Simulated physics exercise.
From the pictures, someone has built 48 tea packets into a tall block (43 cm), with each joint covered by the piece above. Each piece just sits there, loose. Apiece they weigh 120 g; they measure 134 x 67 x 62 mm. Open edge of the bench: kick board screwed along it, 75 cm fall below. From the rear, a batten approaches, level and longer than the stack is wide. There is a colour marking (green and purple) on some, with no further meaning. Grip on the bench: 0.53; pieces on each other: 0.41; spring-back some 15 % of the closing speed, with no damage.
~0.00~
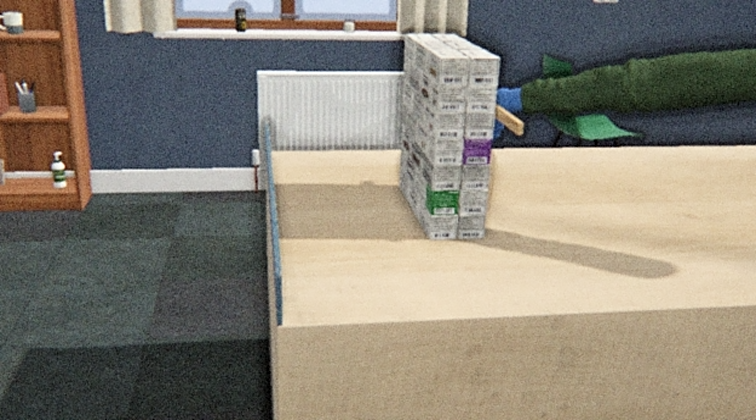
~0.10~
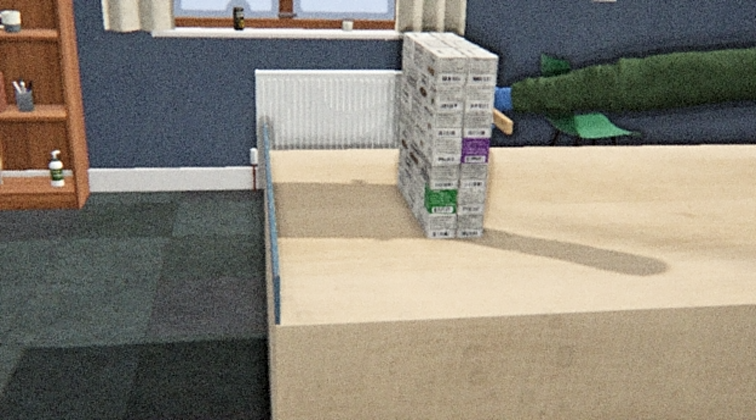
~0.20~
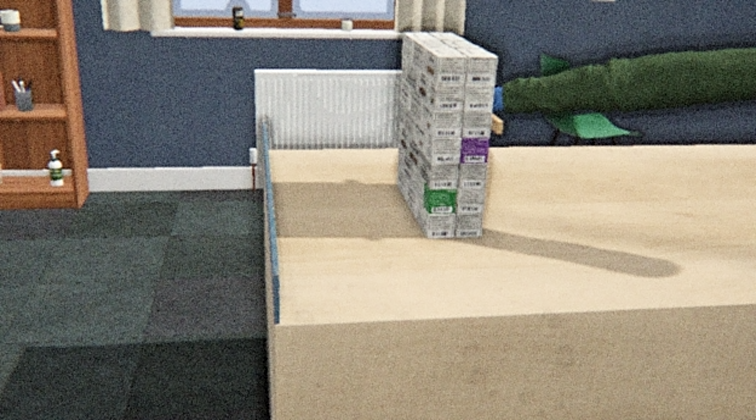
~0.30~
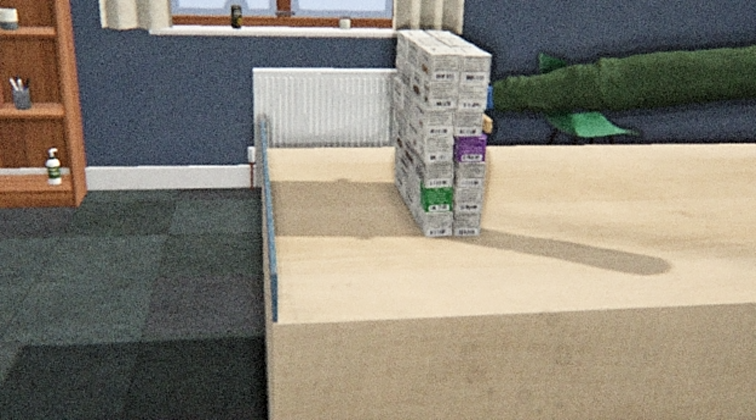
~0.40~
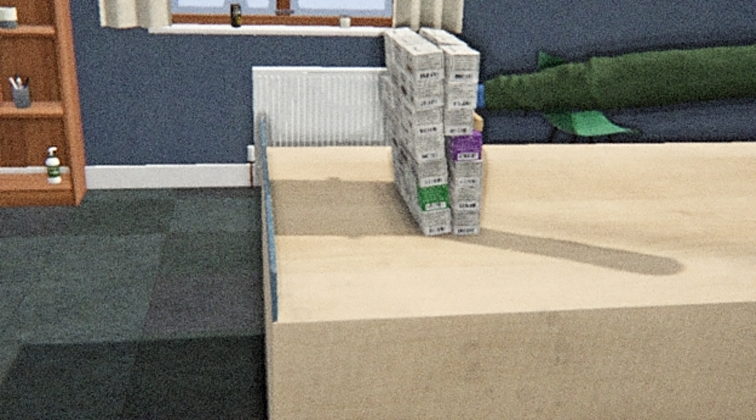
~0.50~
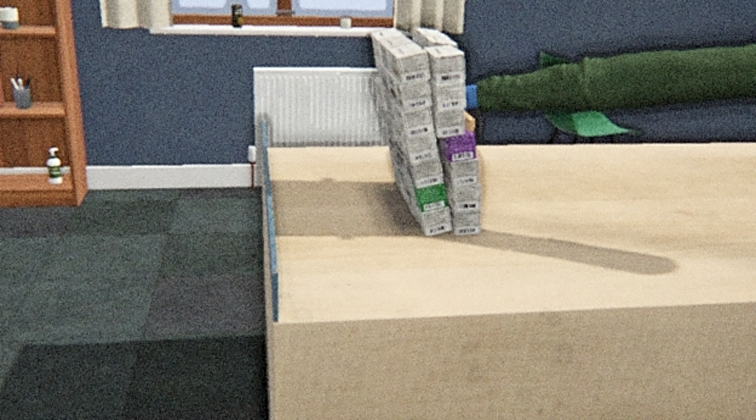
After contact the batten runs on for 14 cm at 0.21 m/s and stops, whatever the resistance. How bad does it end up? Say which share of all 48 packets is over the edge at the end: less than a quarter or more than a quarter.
The share is fewer than one in four.
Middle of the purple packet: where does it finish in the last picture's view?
Near (381, 194).
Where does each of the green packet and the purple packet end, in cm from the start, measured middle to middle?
Green ends up 14 cm away; purple ends up 24 cm away.
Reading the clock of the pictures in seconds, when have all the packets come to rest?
Close to 2.5 seconds, I'd say.
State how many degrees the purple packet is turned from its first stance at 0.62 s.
Rotation: Approx. 15°.
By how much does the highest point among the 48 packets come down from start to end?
I make it close to 20 cm.
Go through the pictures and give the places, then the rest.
In the first frame (pixels give the middle of a visible side), batten (520, 129) 46 mm from the stack; purple packet (477, 152); green packet (445, 203); none has stirred.
The second frame shows batten (510, 128) 25 mm from the stack; purple packet (476, 151).
The third frame shows batten (500, 128) 4 mm from the stack; purple packet (475, 151).
The fourth frame shows batten (489, 127) 17 mm in; green packet (439, 200); movement in 27 of them.
The fifth frame shows batten (480, 125) 38 mm in; green packet (435, 198) 8° from how it stood; purple packet (468, 148) 11 mm from its place; steepest lean 8°, the packet at (433, 173); movement in 37 of them.
The sixth frame shows batten (472, 126) 59 mm in; green packet (433, 198) 13° from how it stood; purple packet (462, 148) 7° from how it stood; steepest lean 13°, the packet at (383, 76); movement in 44 of them.
After 0.62 s, none of the 48 packets over the edge, 42 disturbed; green packet 21° from how it stood; purple packet 16° from how it stood.
After 0.76 s, none of the 48 packets over the edge, 42 disturbed; green packet 38° from how it stood; purple packet 33° from how it stood.
After 0.88 s, none of the 48 packets over the edge, 42 disturbed; green packet 66° from how it stood, 51 mm lower; purple packet 65° from how it stood, 7 cm lower.
After 1.16 s, 3 of the 48 packets over the edge; purple packet on its side; green packet on its side.
In the end (2.5 s), 3 of the 48 packets over the edge; purple packet on its side; green packet on its side. That is 6 per cent. From the last view, middles, purple packet near (381, 194), green packet near (383, 220).
